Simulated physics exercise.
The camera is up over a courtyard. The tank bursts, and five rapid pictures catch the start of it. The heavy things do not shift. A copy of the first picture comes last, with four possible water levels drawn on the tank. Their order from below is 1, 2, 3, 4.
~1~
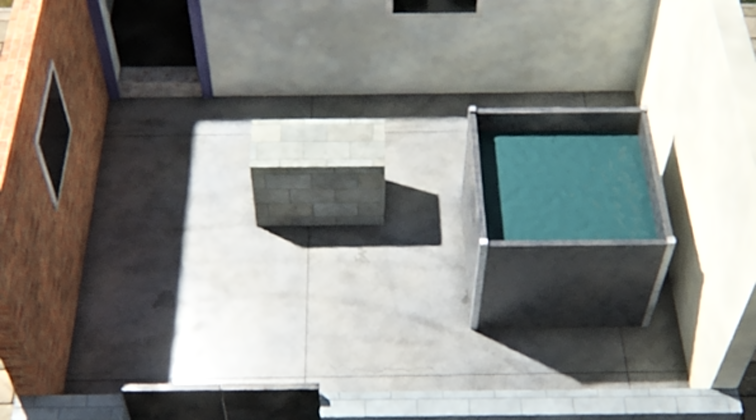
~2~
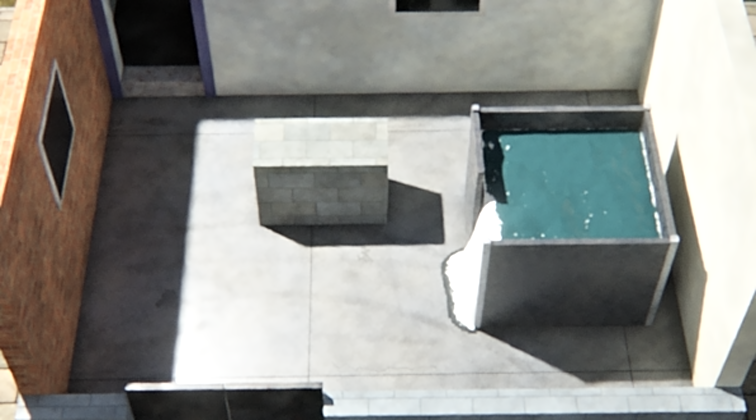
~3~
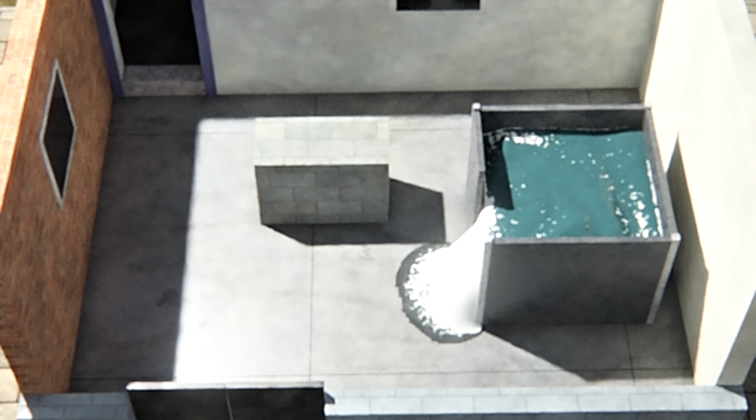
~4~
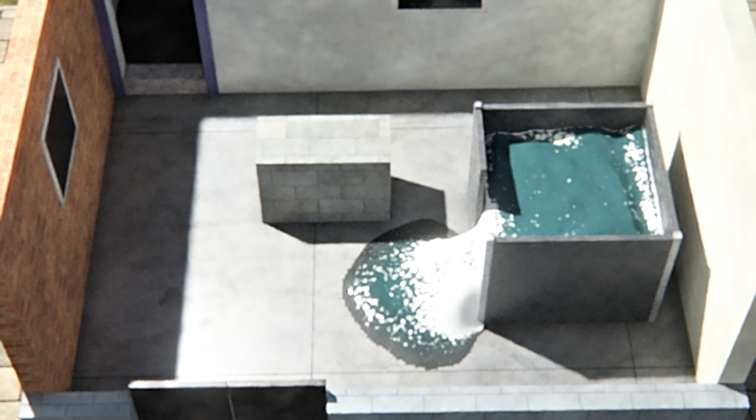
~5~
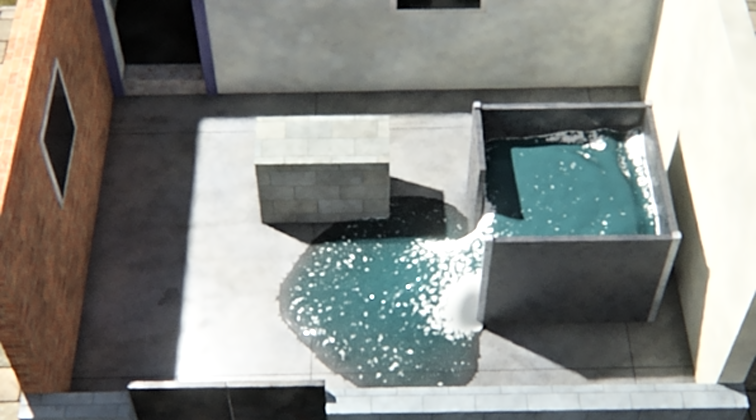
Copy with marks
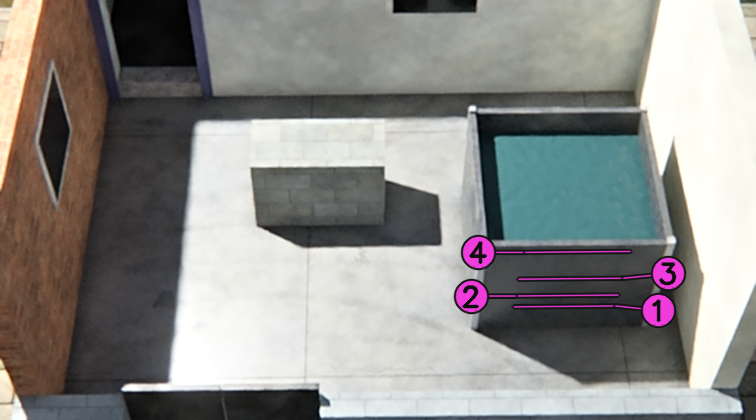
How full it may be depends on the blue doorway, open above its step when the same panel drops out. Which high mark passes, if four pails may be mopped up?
3 is the one.
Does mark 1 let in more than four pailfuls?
No, that is safe.
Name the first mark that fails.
It is 4.
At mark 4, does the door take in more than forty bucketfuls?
No, less.
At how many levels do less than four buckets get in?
Three of the four.
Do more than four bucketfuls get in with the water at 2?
No, that is safe.
On the marked copy, 1 at (564, 306); 2 at (567, 295); 3 at (570, 278); 4 at (576, 251); from the bottom up 1, 2, 3, 4.
With 1, nothing gets over.
With 2, nothing gets over.
With 3, a bucket or two gets in.
With 4, about 13 bucketfuls get in.
